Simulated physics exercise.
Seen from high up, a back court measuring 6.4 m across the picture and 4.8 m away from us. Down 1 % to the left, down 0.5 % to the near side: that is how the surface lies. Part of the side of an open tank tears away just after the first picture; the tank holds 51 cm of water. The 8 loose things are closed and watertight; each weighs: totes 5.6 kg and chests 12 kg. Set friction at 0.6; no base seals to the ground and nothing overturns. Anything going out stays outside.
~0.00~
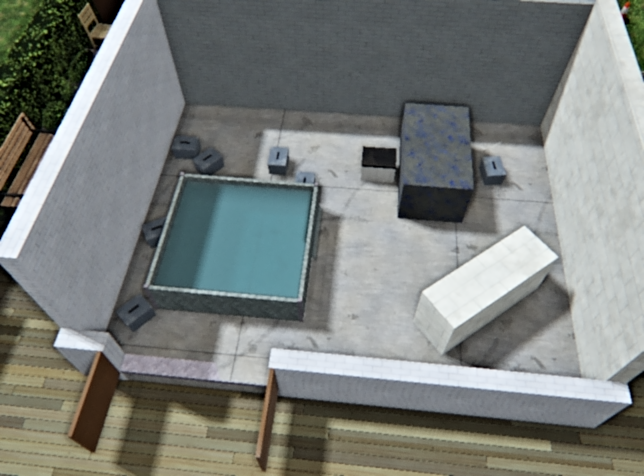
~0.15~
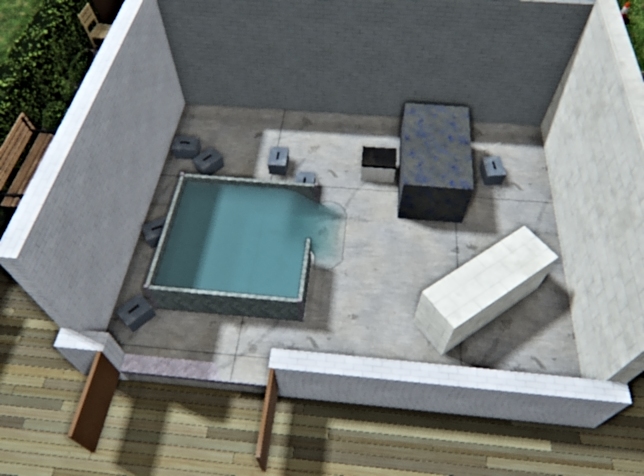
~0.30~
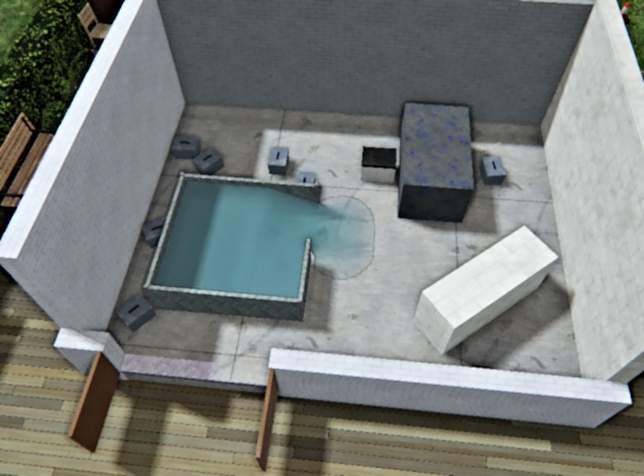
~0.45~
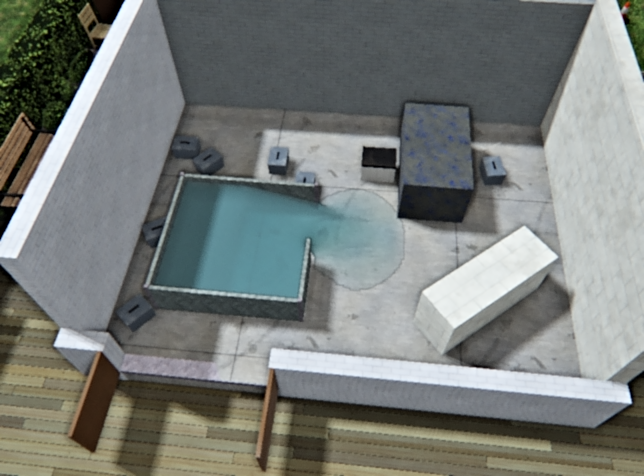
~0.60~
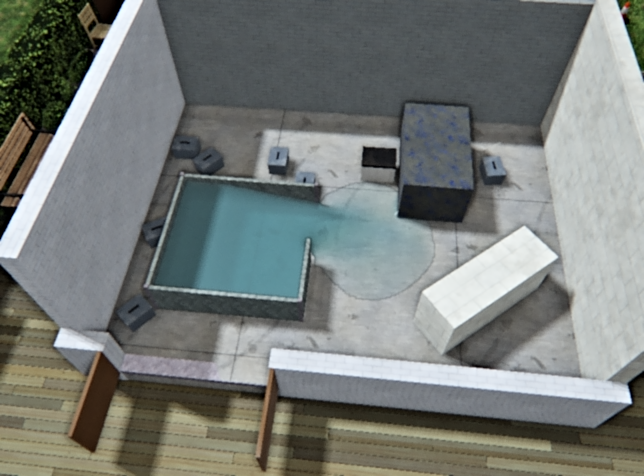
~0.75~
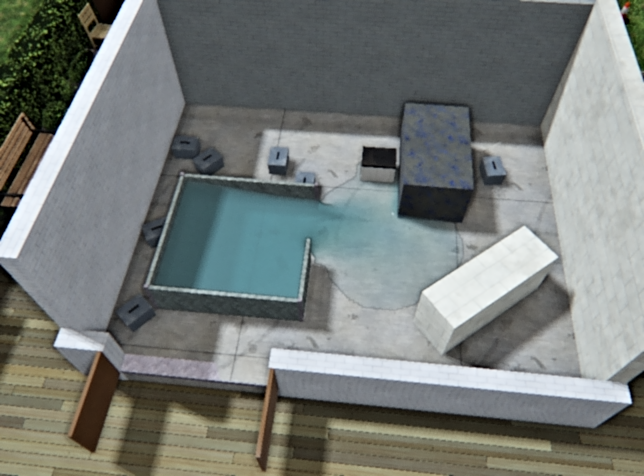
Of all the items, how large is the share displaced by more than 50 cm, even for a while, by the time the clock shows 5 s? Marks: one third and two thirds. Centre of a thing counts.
A minority short of a third gets shifted.
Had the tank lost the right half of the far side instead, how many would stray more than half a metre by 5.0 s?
Then it comes to 7.
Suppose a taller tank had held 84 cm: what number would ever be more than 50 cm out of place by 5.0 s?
In that case the number is 4.
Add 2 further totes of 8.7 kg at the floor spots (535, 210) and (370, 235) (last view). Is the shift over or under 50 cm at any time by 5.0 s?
In order: Beyond it, beyond it.
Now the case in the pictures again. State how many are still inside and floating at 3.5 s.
Total: 0.
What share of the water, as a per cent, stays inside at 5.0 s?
Close to 100 in a hundred parts remain.
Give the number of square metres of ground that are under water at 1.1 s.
About 9.0 m2.
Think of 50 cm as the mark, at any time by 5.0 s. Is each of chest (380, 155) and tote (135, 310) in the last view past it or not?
Taking them in turn: The first is above the mark and the second is below the mark.
After 1.1 s 0 of 8 are over 50 cm from their spots; 0 afloat.
After 2.2 s 1 of 8 are over 50 cm from their spots; 0 afloat.
After 3.5 s 1 of 8 are over 50 cm from their spots; 0 afloat.
After 5.0 s 1 of 8 are over 50 cm from their spots, and 1 have been at some point; 1 afloat.
